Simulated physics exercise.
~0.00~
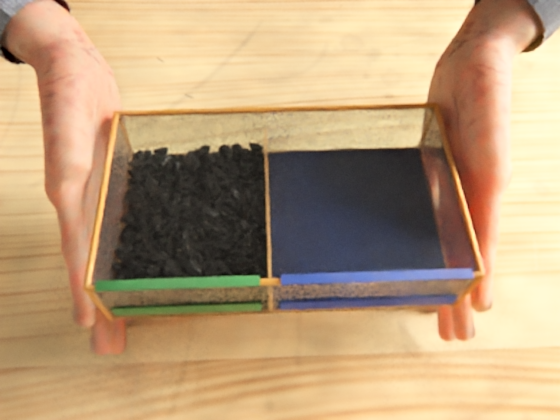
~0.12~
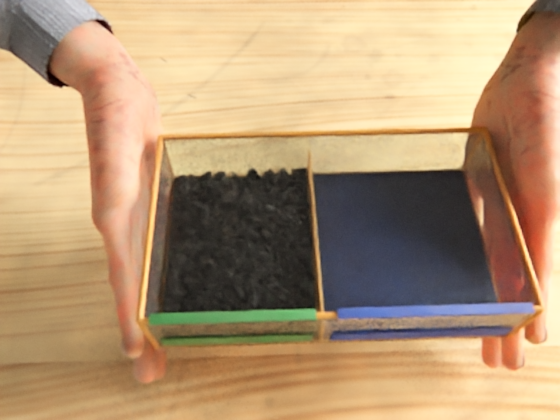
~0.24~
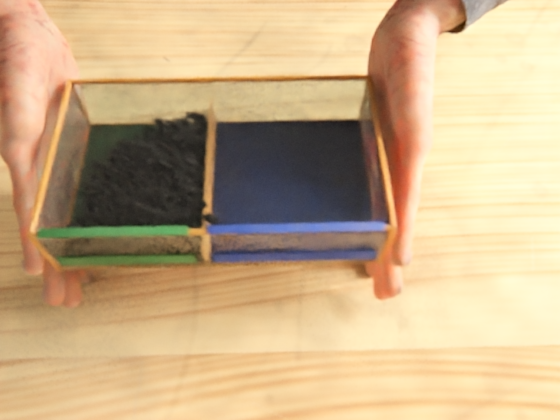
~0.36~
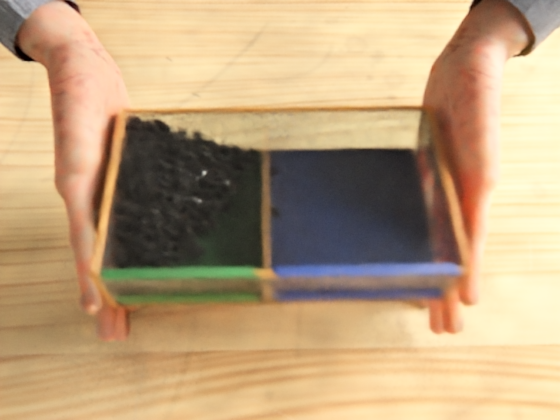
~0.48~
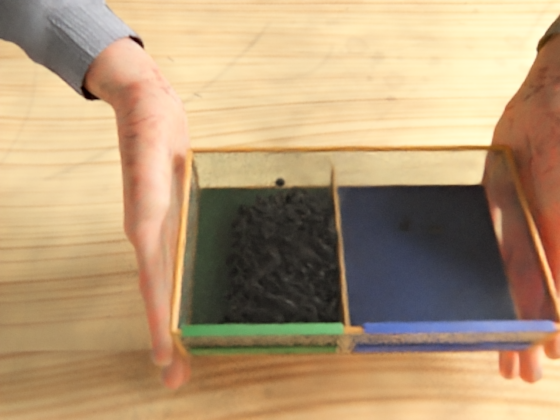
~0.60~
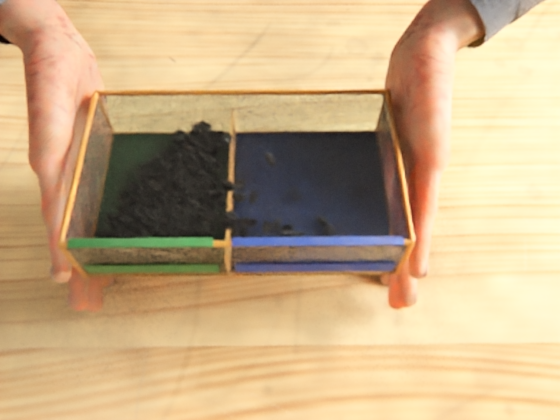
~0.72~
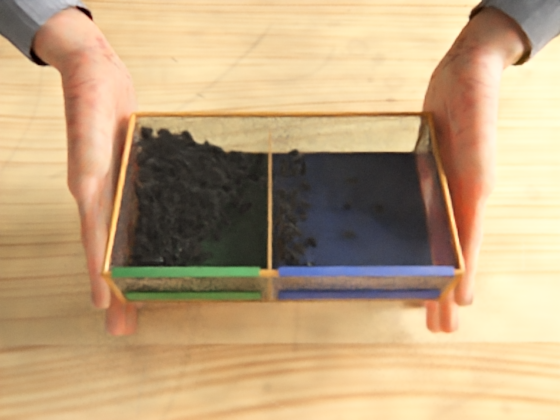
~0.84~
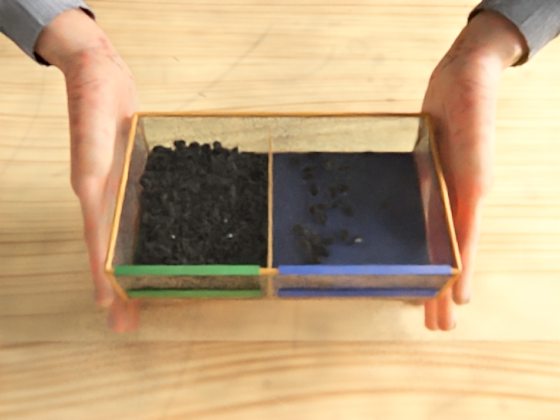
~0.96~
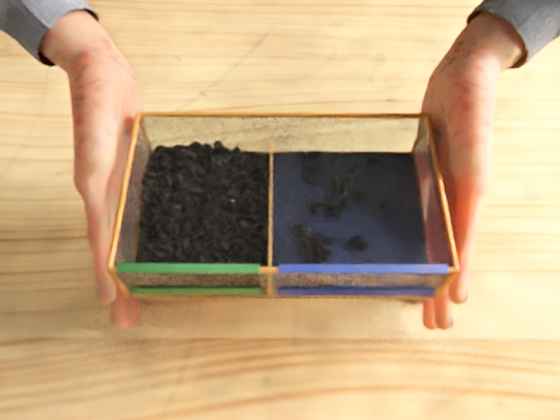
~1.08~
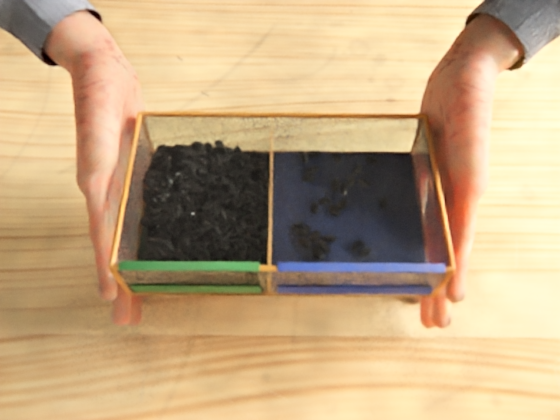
The clip opens with two hands holding a shallow, clear-sided box over a wooden table, its green-marked left compartment filled with small black pieces and its blue-marked right one empty. The hands shift the box right and down, then left and up, and the pieces slide into a heap against the divider. As the box swings back, they bunch toward the left, and another swing right and then left sends some spilling over the divider. The hands return to the middle and steady the box. Most pieces settle on the left, with a small scattering remaining on the right.
